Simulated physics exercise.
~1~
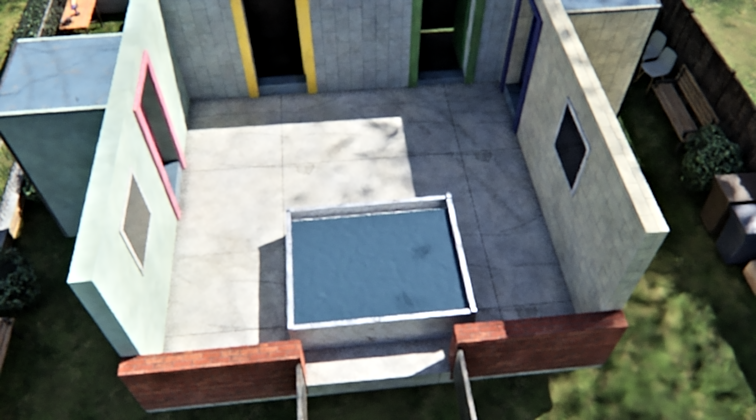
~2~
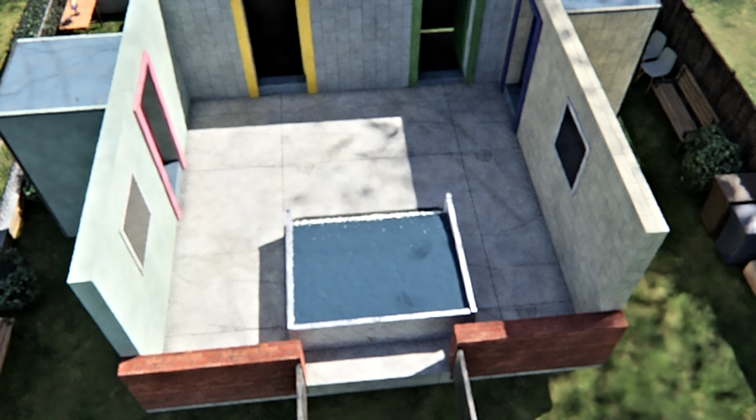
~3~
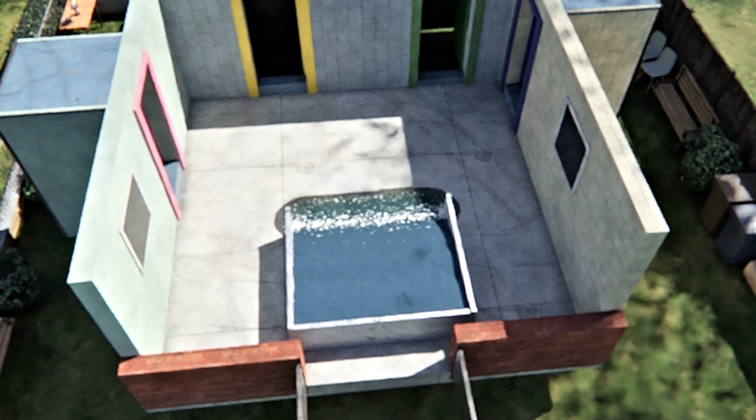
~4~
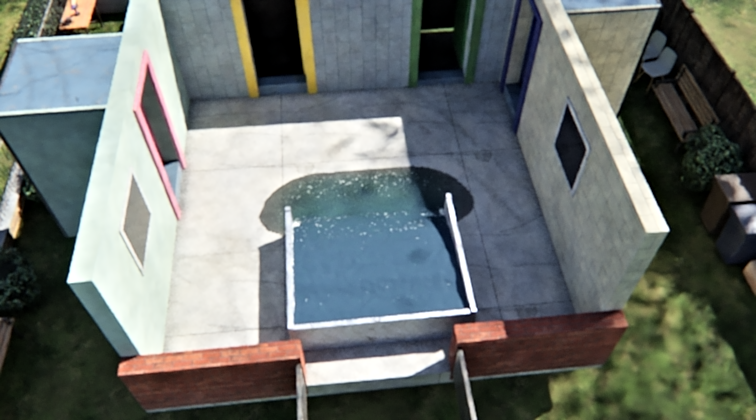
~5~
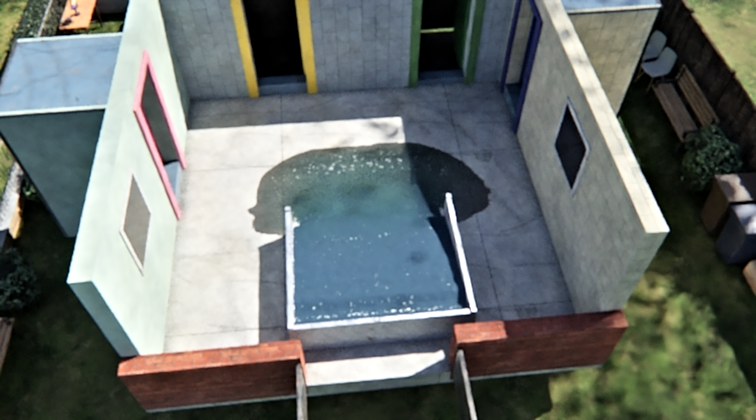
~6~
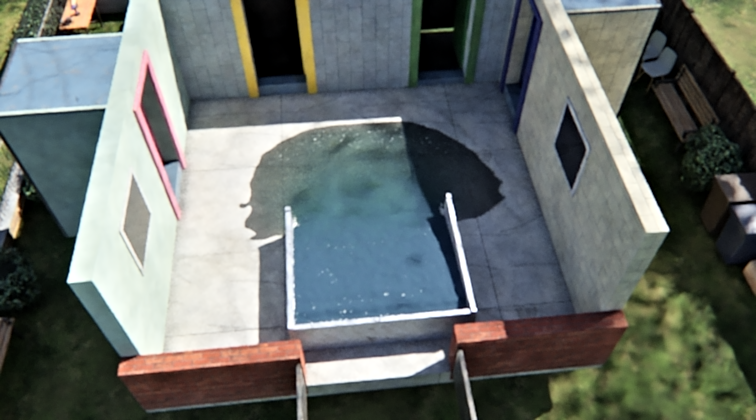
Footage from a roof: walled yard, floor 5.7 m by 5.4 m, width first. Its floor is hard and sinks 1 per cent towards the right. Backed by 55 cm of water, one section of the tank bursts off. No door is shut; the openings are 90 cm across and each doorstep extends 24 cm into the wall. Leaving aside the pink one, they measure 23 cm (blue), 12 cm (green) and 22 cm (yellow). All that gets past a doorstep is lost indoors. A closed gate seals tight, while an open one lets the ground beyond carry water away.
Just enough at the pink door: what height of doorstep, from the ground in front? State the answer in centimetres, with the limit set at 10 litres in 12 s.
Some 5 cm.
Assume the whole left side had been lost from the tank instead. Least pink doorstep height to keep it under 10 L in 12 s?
If so: Around 12.0 cm.
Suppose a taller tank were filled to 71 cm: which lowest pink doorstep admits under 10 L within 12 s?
Minimum height: Approx. 7.5 cm.
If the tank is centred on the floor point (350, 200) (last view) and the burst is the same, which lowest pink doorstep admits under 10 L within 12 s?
You'd need some 7.0 cm.
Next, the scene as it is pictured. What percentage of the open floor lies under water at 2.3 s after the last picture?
Around 60 per cent of the floor.
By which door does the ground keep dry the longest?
That would be the pink door.
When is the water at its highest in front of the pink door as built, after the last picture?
3.0 s.
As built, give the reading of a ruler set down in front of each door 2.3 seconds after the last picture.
Depth (cm): Blue 27 / green 22 / pink 2 / yellow 20.
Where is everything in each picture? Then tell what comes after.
In the first picture, the tank at (375, 261) is whole and still, 55 cm deep; the pink door at (164, 147) is dry.
In the second picture, the front is at a hidden place, 0.2 m from the gap on the far side; 0.4 m2 of floor is wet, 55 cm left at the back.
In the third picture, water pours out on the far side and has run 0.7 m, to (298, 202); about 10 cm deep outside, 55 cm at the back.
In the fourth picture, the gap is on the far side, the front 1.1 m out at (308, 179); the back of the tank holds 55 cm.
In the fifth picture, water pours out on the far side and has run 1.7 m, to (311, 154); about 7 cm deep outside, 48 cm at the back.
In the sixth picture, the front is at (323, 131), 2.2 m from the gap on the far side; 6.8 m2 of floor is wet, 46 cm left at the back; the pink door at (164, 147), 3.1 m from the gap, is still 1.2 m from the nearest water.
Then, 0.7 s after the last picture water covers 50 % of the floor, deepest (29 cm) near (350, 96); it has not reached the pink door.
Then, 2.3 s after the last picture water covers 60 % of the floor, deepest (34 cm) near (496, 87); 2 cm at the pink door, 0 litres in over its 23 cm doorstep.
Then, 11.3 s after the last picture water covers 95 % of the floor, deepest (12 cm) near (578, 342); 4 cm at the pink door, 0 litres in over its 23 cm doorstep.
At the pink door as built, the water peaked near 10 cm, 3.1 s after the last picture.
With a doorstep of 4 cm, 19 litres would have come in within the 12 s; with 6.5 cm, 4 litres. So under 10 litres takes about 5 cm.
